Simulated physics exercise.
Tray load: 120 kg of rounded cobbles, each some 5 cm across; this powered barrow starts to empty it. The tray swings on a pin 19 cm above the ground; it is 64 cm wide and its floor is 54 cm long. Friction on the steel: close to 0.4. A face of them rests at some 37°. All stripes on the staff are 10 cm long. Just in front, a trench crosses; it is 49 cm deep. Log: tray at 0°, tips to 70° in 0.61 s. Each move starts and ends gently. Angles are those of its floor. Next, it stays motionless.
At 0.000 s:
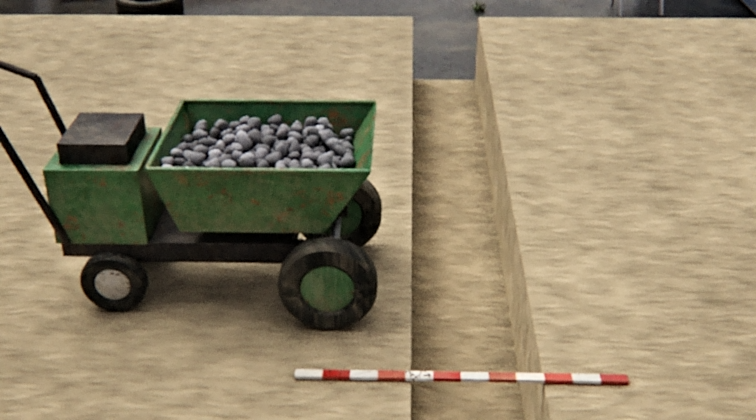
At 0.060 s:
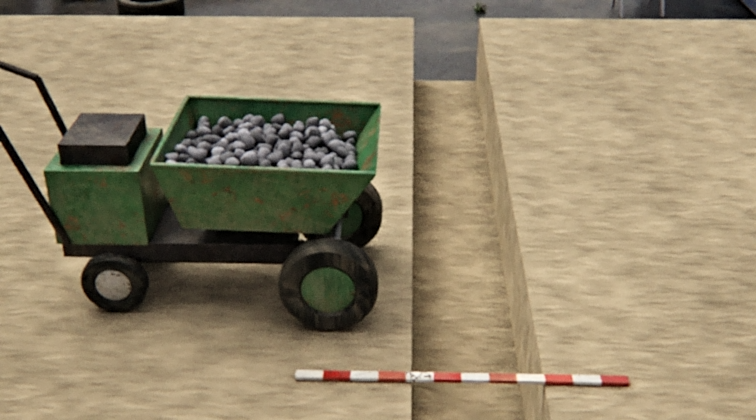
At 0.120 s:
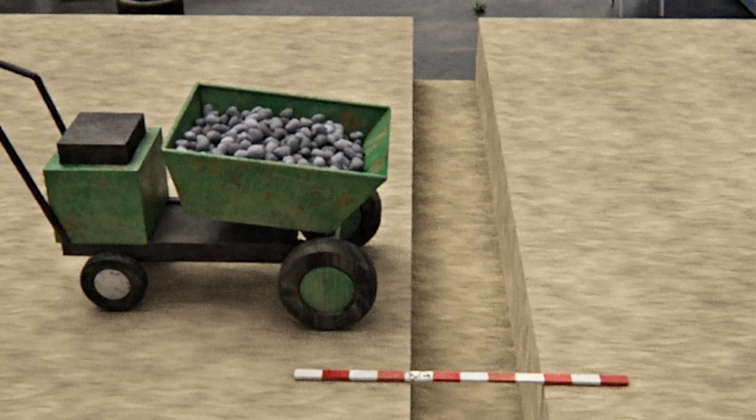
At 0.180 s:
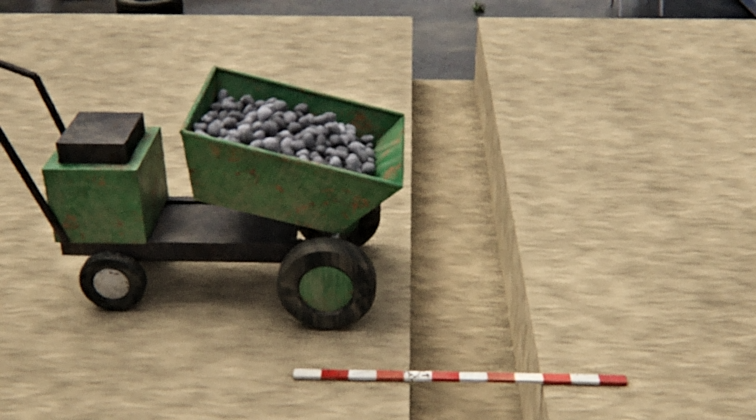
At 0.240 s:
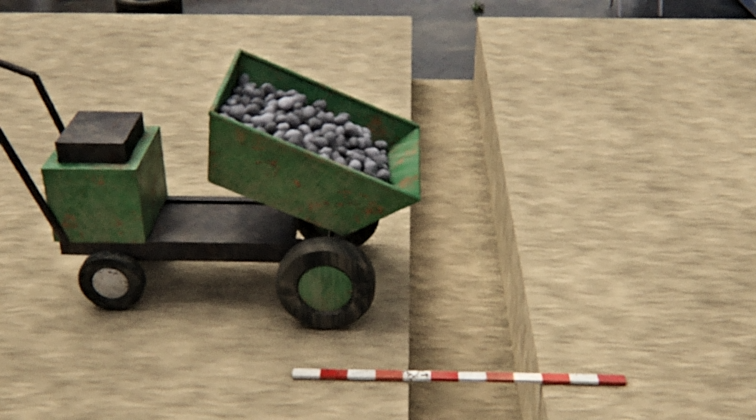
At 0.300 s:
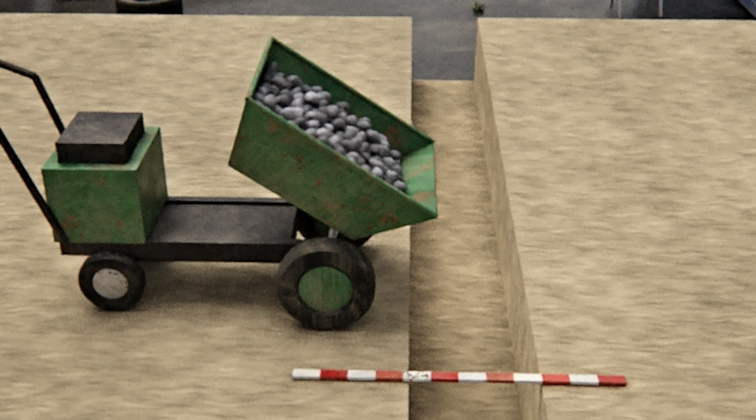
The green tray of a barrow tilts steadily toward the trench on the right, carrying grey stones.
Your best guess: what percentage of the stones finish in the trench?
My guess is about 65 per cent.
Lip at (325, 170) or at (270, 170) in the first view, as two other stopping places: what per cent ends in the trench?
That gives roughly 95 per cent and roughly 80 per cent.
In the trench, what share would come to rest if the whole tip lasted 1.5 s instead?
That would give about 85 percent.
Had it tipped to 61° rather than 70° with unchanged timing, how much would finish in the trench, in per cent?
It would come to about 40 percent.
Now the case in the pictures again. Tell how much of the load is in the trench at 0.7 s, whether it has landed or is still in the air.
By that point it's something like 20 in a hundred.
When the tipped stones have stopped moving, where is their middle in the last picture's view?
Look at roughly (502, 362).
After 0.5 s the floor is at 59°; 100 % in the tray; the foremost stones are at (438, 209).
After 0.7 s the floor is at 70°; 79 % in the tray, 18 % in the trench, 3 % past the trench; the foremost stones are at (542, 292).
After 1.1 s the floor is at 70°; 27 % in the tray, 38 % in the trench, 35 % past the trench; the foremost stones are at (722, 297).
After 3.0 s the floor is at 70°; 0 % in the tray, 65 % in the trench, 35 % past the trench; the foremost stones are past the picture's edge.
